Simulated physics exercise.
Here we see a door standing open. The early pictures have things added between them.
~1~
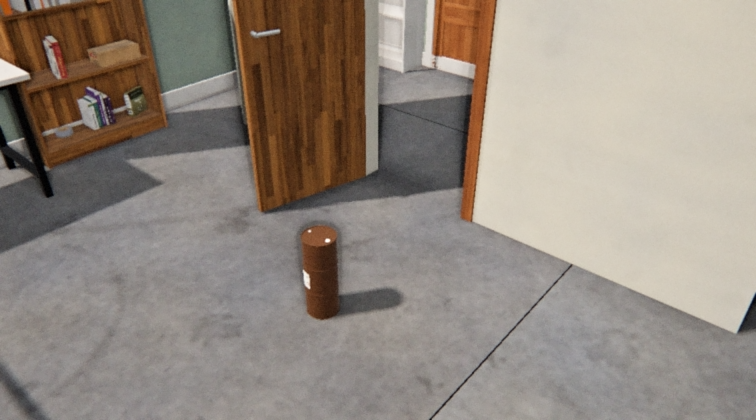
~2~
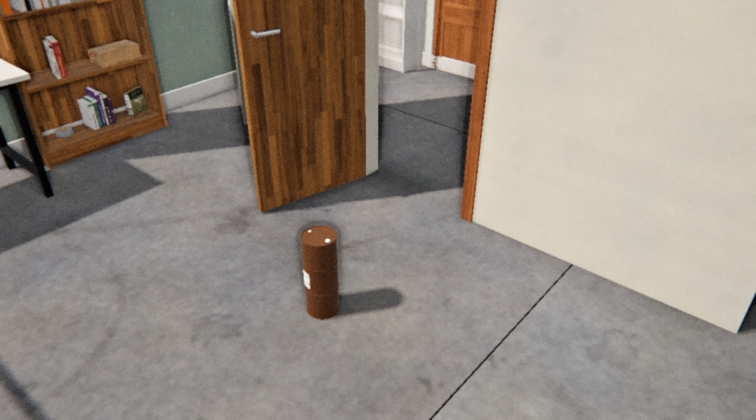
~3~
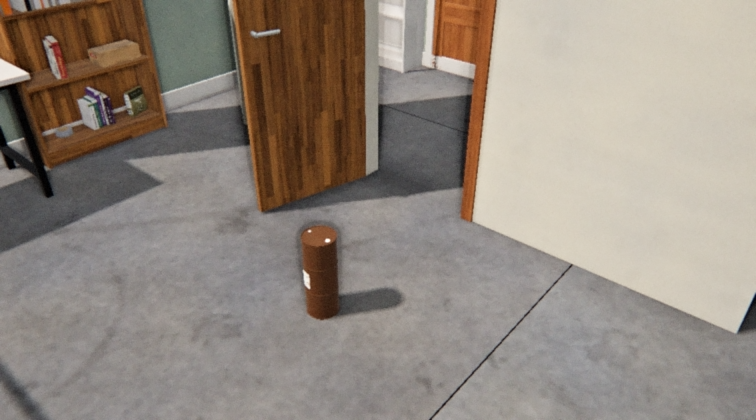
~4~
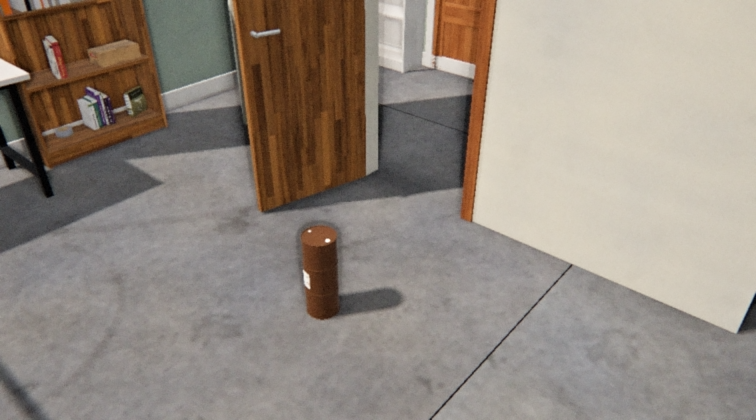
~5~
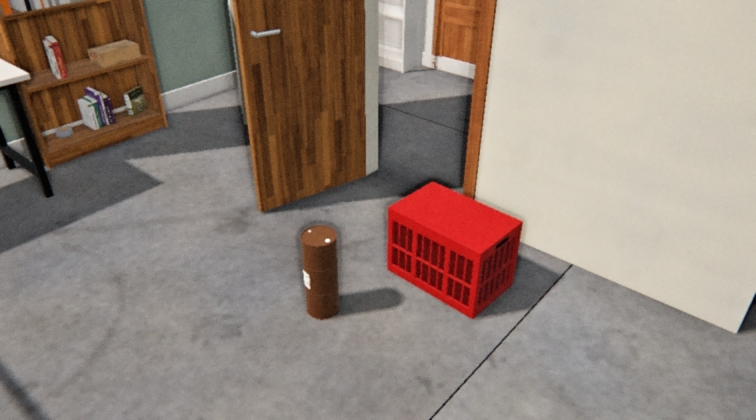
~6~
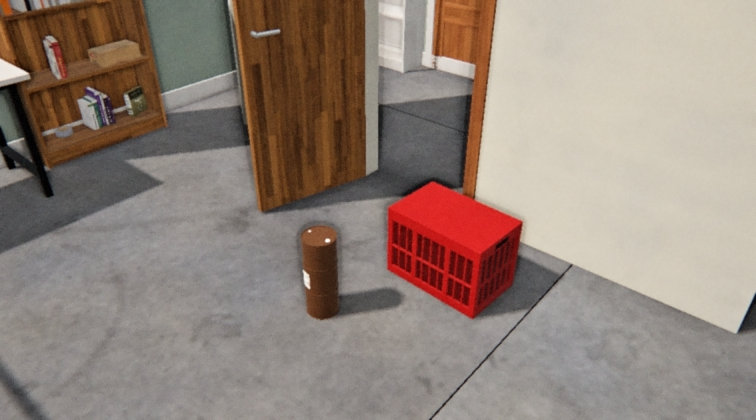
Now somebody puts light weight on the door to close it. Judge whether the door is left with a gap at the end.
No gap remains; the door is closed.
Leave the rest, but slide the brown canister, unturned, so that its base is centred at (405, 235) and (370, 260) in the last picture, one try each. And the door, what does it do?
Try 1 - gets caught; try 2 - swings fully home.
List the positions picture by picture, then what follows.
Door wide open and still; brown canister (321, 273), in the first frame.
Door wide open and still; brown canister (321, 273), in the second frame.
Door wide open and still; brown canister (321, 273), in the third frame.
Door wide open and still; brown canister (321, 273), in the fourth frame.
Door wide open and still; brown canister (321, 273), in the fifth frame.
Door wide open and still; red chest (452, 247); brown canister (321, 273), in the sixth frame.
Then, 1.00 s on from there, open by 72°.
Then, 1.70 s on from there, open by 34°.
In the end, open by 0°; both unmoved. At the end, from the last picture's camera, red chest near (452, 247).
